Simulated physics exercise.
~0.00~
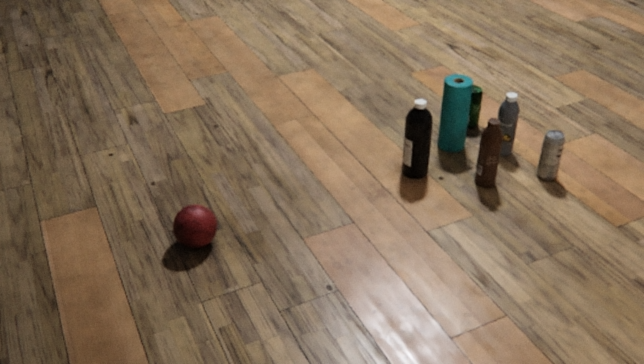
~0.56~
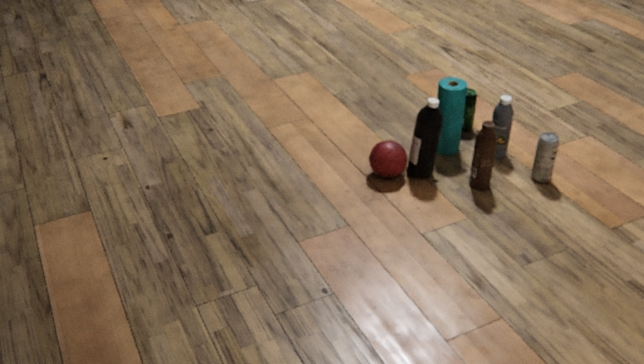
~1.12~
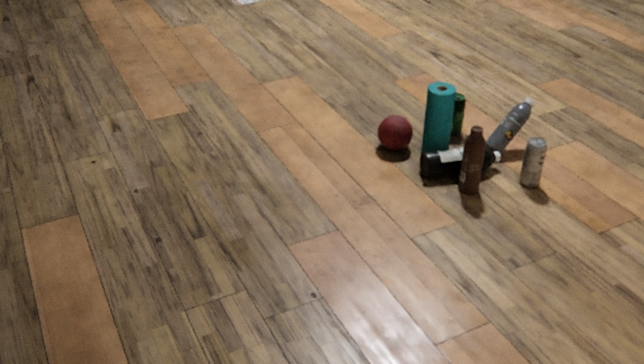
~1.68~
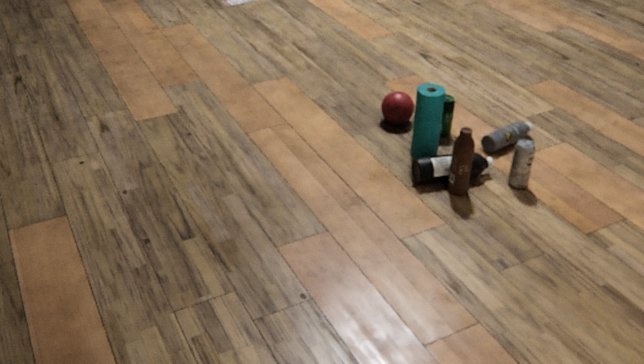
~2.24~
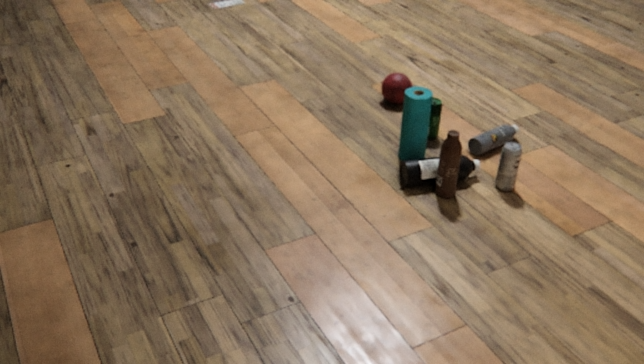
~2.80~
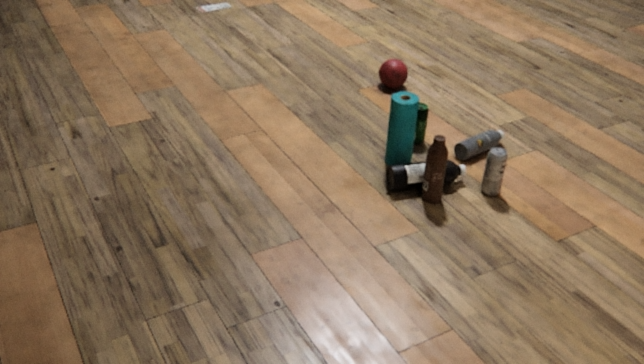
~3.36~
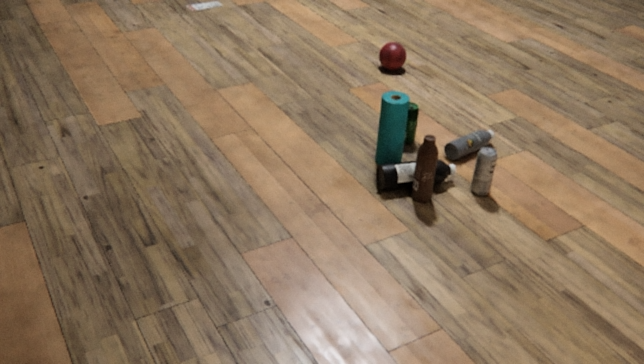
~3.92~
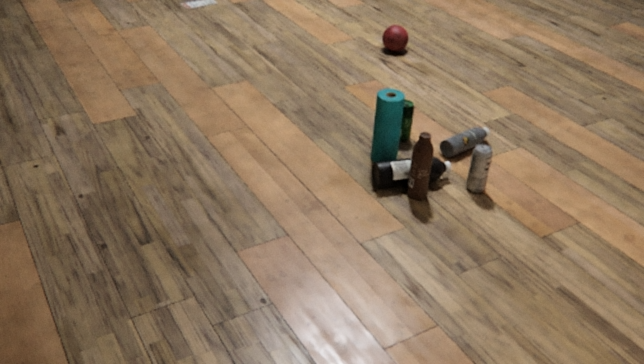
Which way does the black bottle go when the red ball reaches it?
It moves to the right, tipping over onto its side.
Turquoise roll standing among bottles as red ball strikes black bottle, black and grey bottles topple, and ball rolls away behind them.
